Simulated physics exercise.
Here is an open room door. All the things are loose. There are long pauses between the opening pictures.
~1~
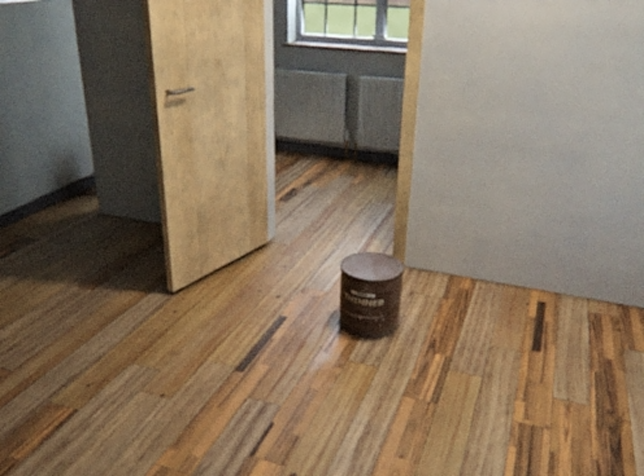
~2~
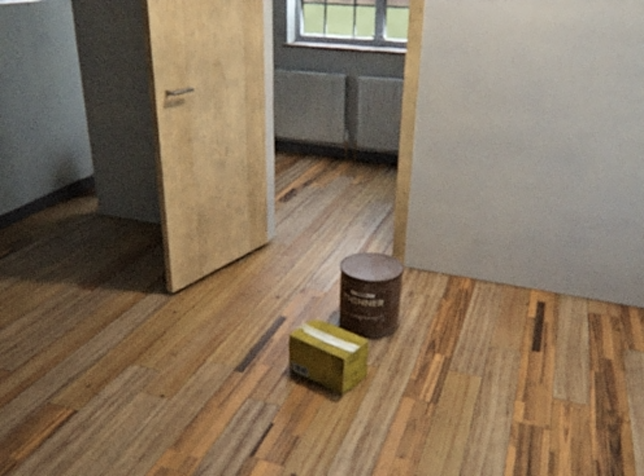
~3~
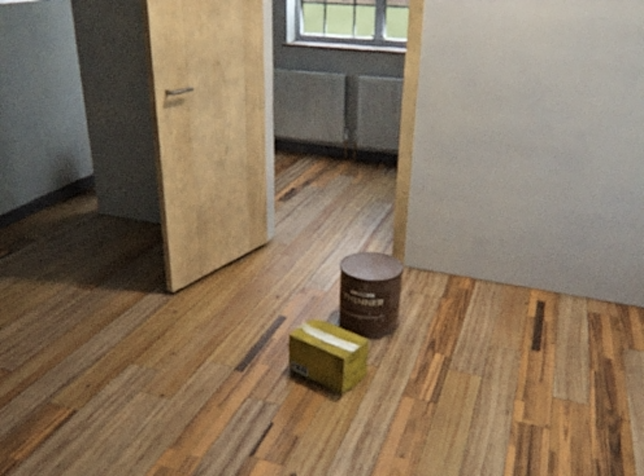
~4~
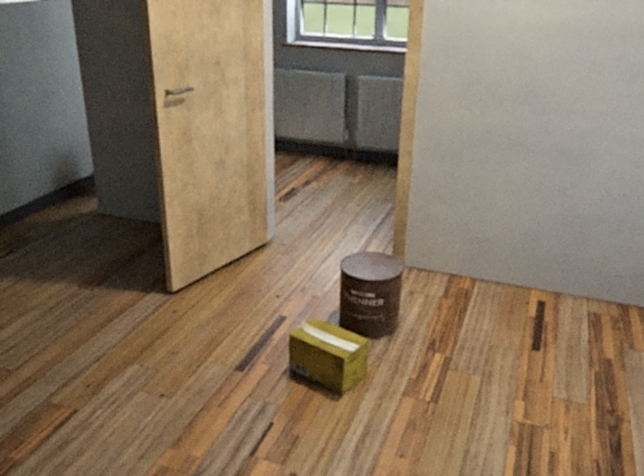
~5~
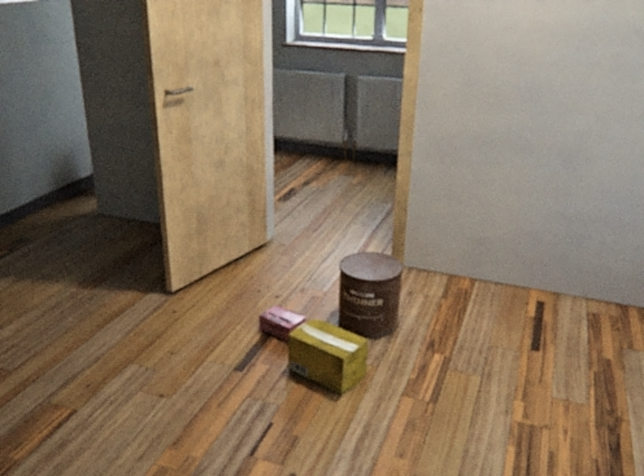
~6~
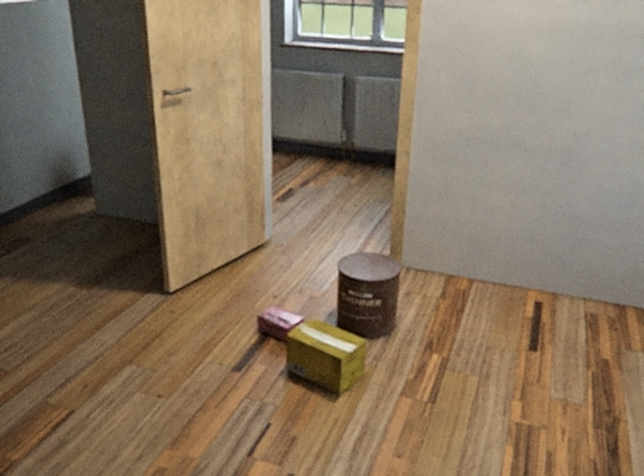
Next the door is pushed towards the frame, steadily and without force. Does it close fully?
In the end the door closes.
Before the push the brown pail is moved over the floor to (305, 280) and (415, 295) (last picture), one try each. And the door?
First try: It stops short; second try: It reaches the frame.
Then, 0.70 s on from there, door 81° open.
Then, 1.20 s on from there, door 50° open.
Then, 1.70 s on from there, door 15° open.
In the end, door 0° open; all 3 unmoved. At the end, from the last picture's camera, pink box near (281, 323).
